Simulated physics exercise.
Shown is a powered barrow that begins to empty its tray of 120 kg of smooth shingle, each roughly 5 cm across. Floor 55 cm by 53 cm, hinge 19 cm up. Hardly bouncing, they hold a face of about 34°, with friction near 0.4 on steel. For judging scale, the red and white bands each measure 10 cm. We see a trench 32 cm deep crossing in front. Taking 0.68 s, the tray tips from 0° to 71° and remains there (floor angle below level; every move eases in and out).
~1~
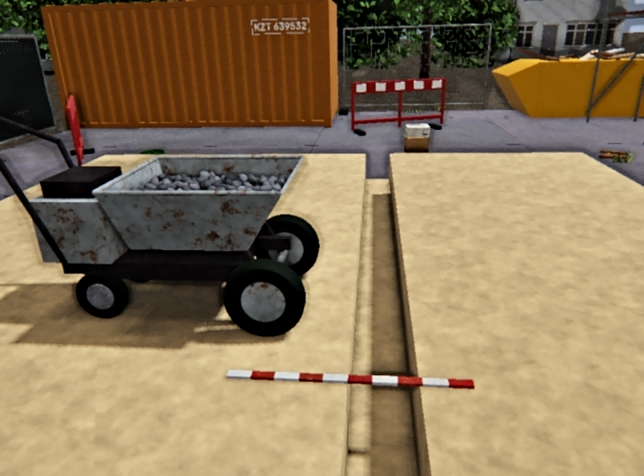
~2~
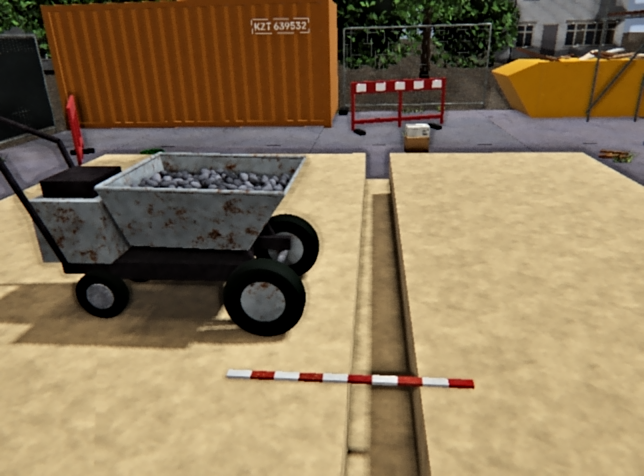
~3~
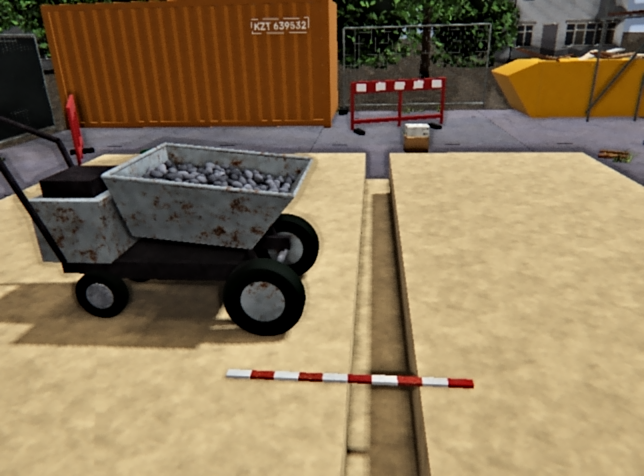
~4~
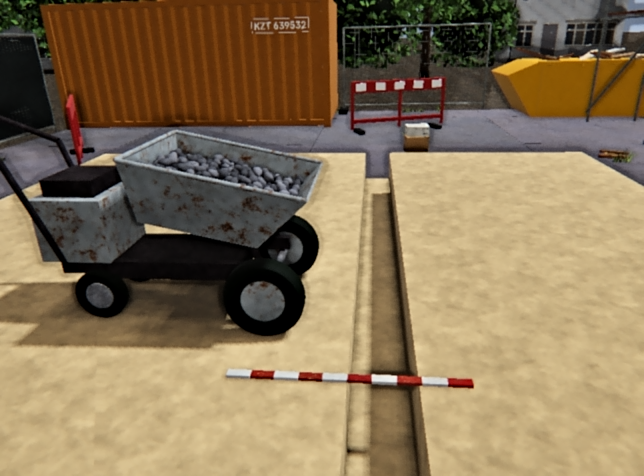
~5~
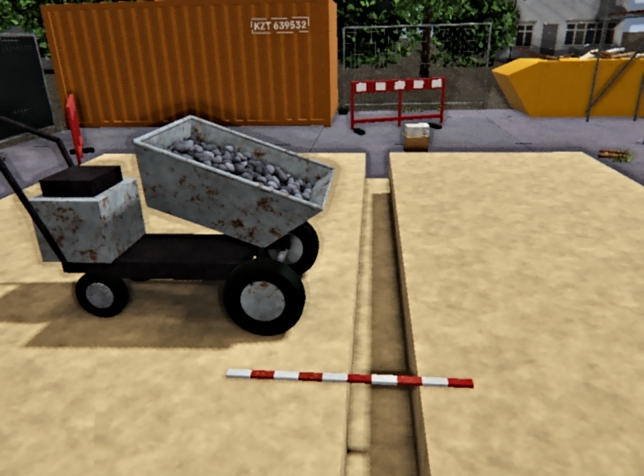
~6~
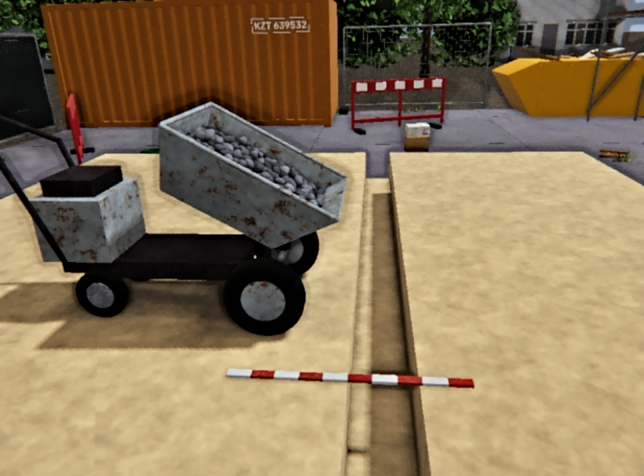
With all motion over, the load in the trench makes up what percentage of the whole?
It makes up about 31 percent of the whole load.
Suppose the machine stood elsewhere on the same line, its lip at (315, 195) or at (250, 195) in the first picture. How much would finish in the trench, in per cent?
First place roughly 5%, second roughly 55%.
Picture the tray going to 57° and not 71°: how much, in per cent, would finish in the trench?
Roughly 25 percent.
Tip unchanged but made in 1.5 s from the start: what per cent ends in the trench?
50 per cent.
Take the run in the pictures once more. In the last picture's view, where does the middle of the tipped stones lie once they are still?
Centre estimate: Around (451, 303).
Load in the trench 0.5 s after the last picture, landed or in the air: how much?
Around 5 per cent of it, at that instant.
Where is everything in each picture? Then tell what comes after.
The tray is at 0°, its lip at (281, 194); the top of the load is at (216, 181), in the first frame.
Lip at (284, 194), floor tilted 2°, highest stones at (194, 177), in the second frame.
The tray is at 6°, its lip at (293, 197); the top of the load is at (174, 170), in the third frame.
Lip at (307, 201), floor tilted 12°, highest stones at (175, 158), in the fourth frame.
The tray is at 20°, its lip at (322, 209); the top of the load is at (187, 145), in the fifth frame.
The tray is at 29°, its lip at (338, 221); the top of the load is at (206, 132), in the sixth frame.
Then, 0.2 s after the last picture the floor is at 60°, 100 % in the tray; the foremost stones are at (362, 241).
Then, 0.5 s after the last picture the floor is at 71°, 72 % in the tray, 7 % in the trench, 21 % past the trench; the foremost stones are at (457, 308).
Then, 0.8 s after the last picture the floor is at 71°, 18 % in the tray, 13 % in the trench, 69 % past the trench; the foremost stones are at (630, 312).
Then, 2.8 s after the last picture the floor is at 71°, 0 % in the tray, 31 % in the trench, 69 % past the trench; the foremost stones are past the picture's edge.
